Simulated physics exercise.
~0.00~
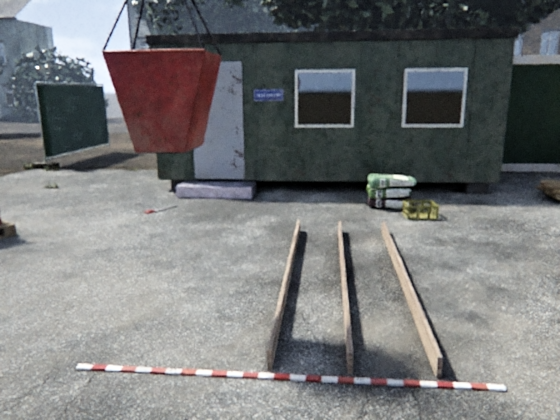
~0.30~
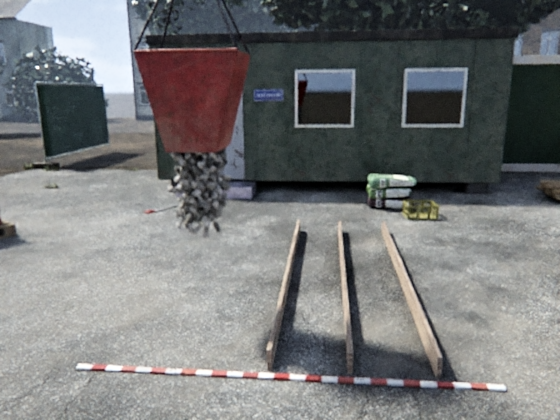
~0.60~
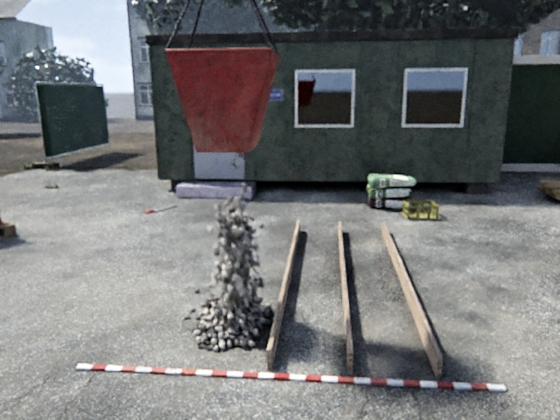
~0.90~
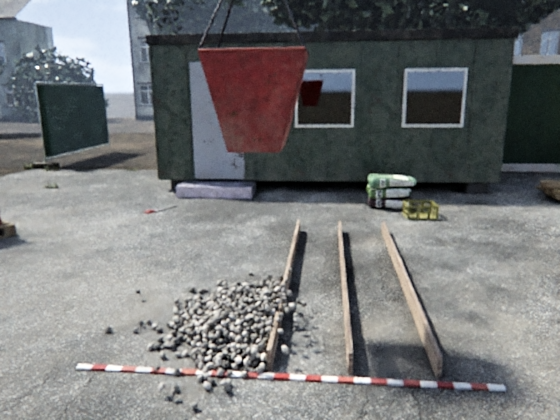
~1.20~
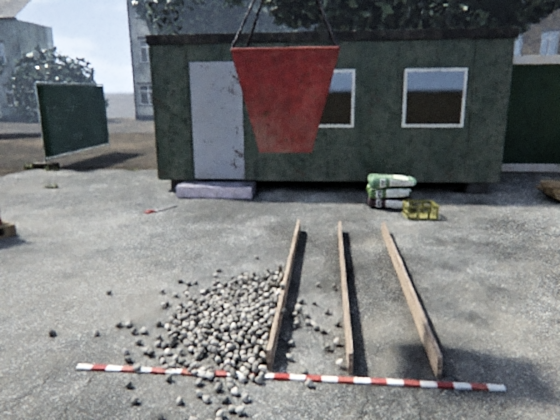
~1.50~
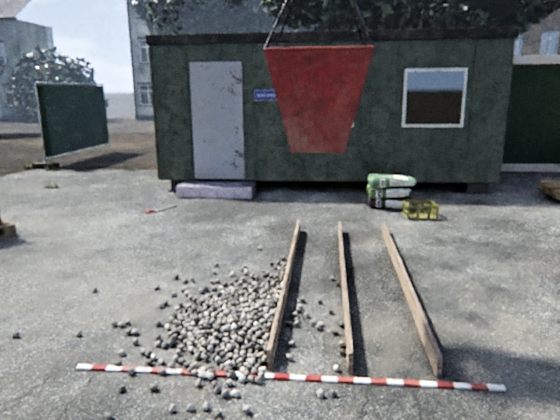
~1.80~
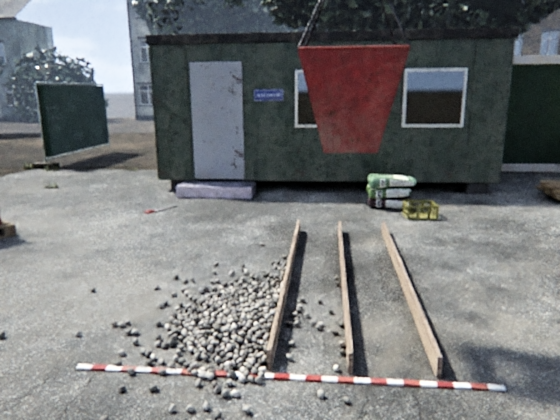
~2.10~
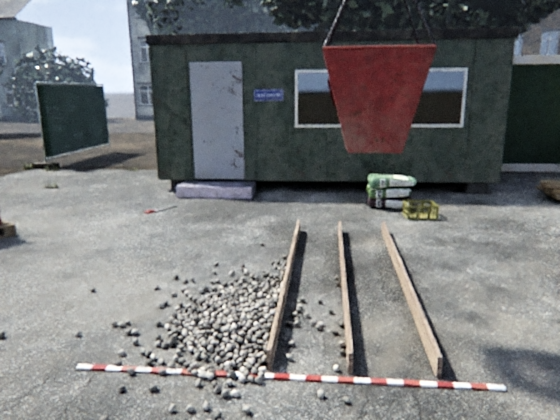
A red skip moved steadily right above a paved yard and dropped a stream of grey stones, which piled up and scattered mostly left of three fixed boards, with a few in the left bay, while the emptied skip carried on right.
